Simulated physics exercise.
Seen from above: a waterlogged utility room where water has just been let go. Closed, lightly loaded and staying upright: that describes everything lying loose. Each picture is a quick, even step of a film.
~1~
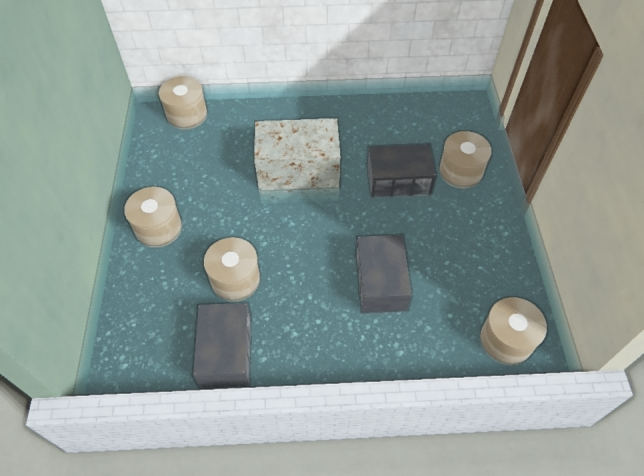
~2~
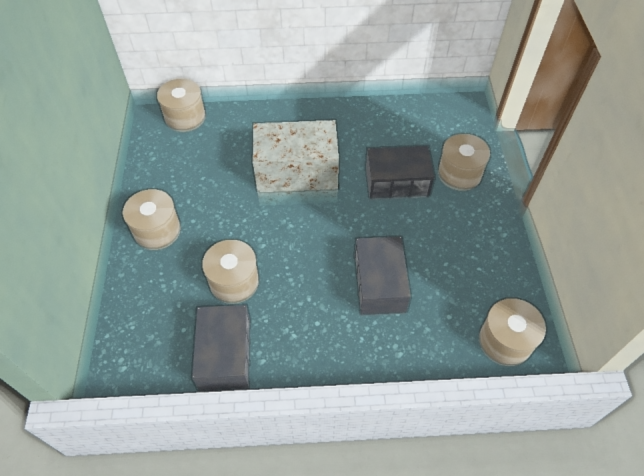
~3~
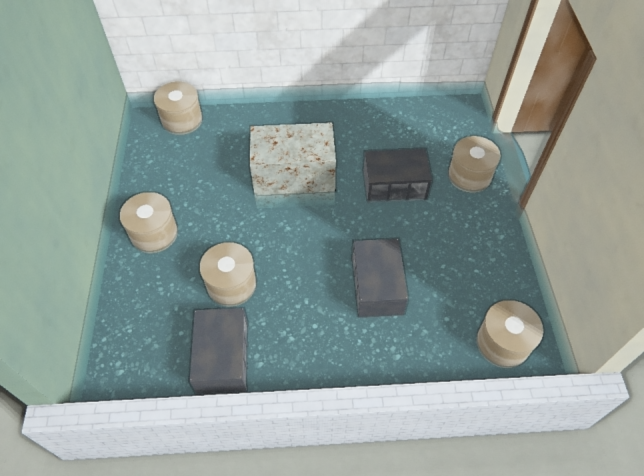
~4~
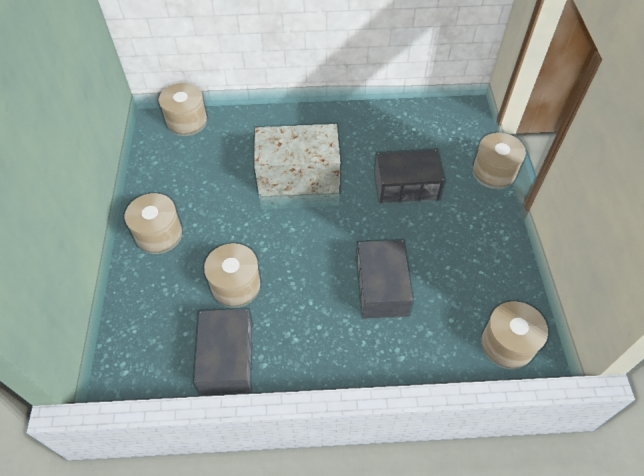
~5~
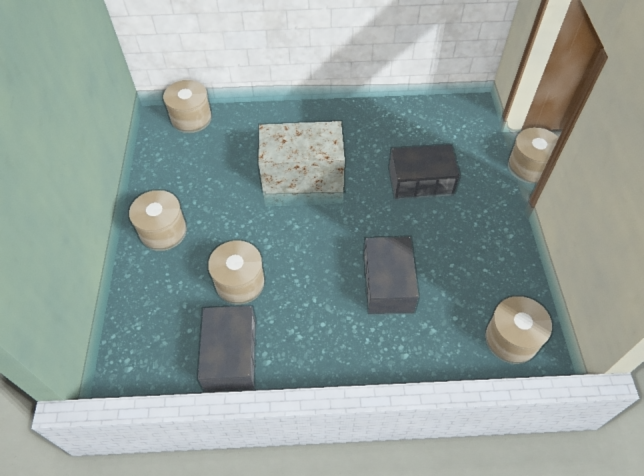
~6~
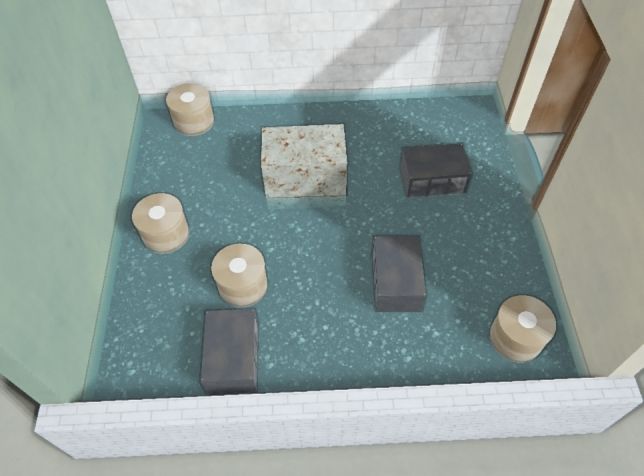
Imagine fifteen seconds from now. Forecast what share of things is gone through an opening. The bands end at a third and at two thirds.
Fraction: One third to two thirds.
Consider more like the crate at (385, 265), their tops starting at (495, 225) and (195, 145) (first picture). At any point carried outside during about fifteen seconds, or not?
Taking them in order, the first is lost through the gap and the second is remaining.
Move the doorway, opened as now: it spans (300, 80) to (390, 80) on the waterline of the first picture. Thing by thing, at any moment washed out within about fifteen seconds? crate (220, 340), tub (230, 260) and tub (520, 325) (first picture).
Same order as asked: Never leaves, never leaves, never leaves.
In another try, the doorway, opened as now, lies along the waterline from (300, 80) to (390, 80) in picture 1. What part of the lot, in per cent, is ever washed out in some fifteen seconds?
Roughly 40 per cent.
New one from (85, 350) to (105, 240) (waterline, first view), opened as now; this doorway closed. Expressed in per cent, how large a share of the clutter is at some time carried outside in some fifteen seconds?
It comes to some 60 per cent of the lot.
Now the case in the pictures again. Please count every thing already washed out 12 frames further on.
Tally: 2.
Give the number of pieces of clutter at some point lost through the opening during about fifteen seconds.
The total here is 4.
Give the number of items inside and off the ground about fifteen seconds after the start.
Count: 4.
A moment on, 1 of 8 are out; 7 afloat.
Next, 2 of 8 are out; 6 afloat.
Later, 3 of 8 are out; 5 afloat.
In the end, 4 of 8 are out; 4 afloat.
